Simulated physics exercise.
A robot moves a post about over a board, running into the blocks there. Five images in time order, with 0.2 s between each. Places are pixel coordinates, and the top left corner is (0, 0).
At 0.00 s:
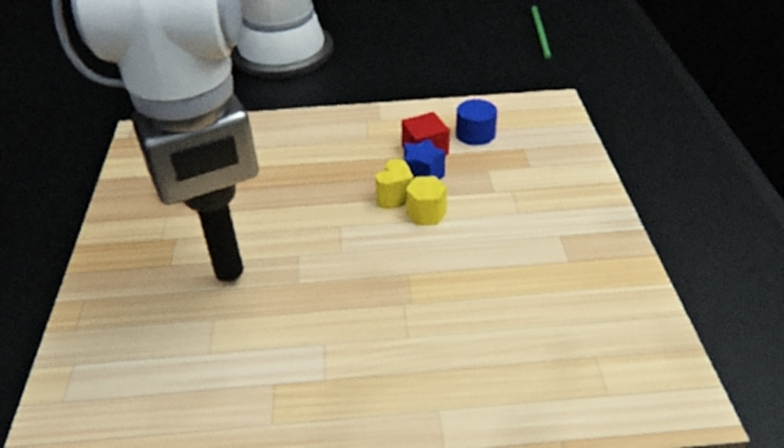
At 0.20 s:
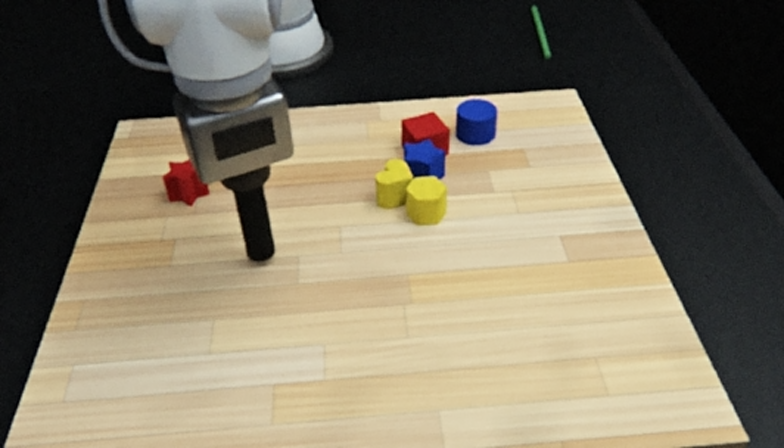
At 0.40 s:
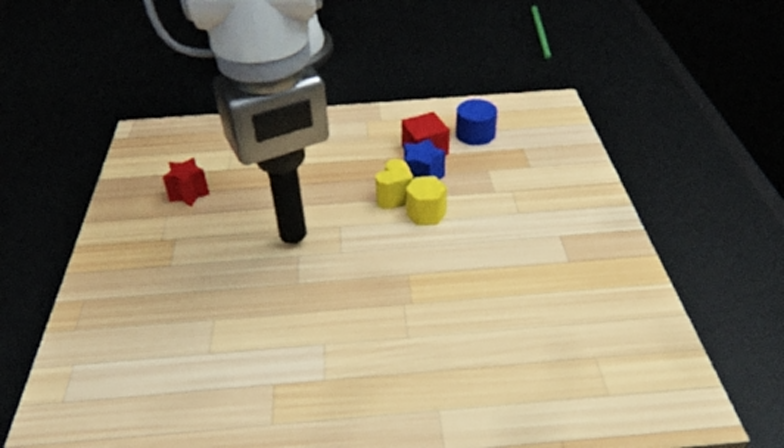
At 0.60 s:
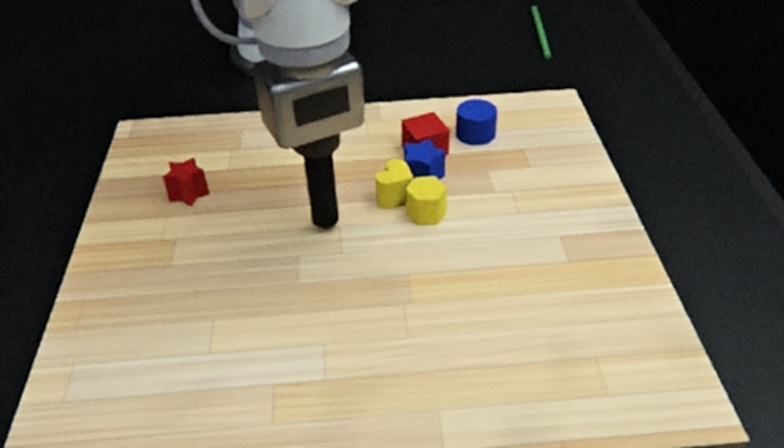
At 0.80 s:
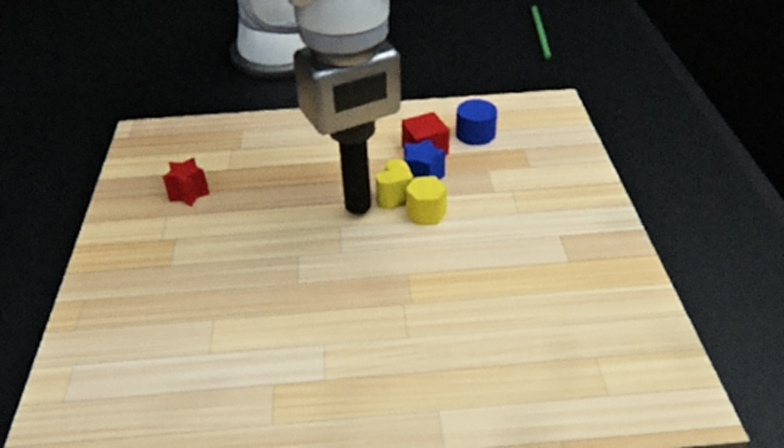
A white and grey robot arm with a black post reaches over a pale wooden board on a dark surface, seen from above at an angle by a still camera. A red star sits at left, partly hidden at first, while red, blue and yellow blocks cluster right of centre near the back. The post glides right and slightly backward, nearing the yellow heart, and no blocks move.
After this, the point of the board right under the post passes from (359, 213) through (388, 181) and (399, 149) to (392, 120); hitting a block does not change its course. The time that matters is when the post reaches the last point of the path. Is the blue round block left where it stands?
Short answer: Yes.
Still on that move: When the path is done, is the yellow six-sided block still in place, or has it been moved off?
It is not moved.
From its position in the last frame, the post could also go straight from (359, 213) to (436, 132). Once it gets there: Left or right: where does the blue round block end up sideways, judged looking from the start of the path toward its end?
Towards the right-hand side.
On the path given first. One third of the way, post (388, 174); yellow heart block (407, 168); blue star-shaped block (426, 149).
Two thirds of the way, post (399, 142); yellow heart block (407, 168); blue star-shaped block (426, 149); red four-sided block (430, 122), turned 10° clockwise.
At the end, post (392, 113); yellow heart block (407, 168); blue star-shaped block (426, 149); red four-sided block (431, 121), turned 15° clockwise; yellow six-sided block unmoved; blue round block unmoved.
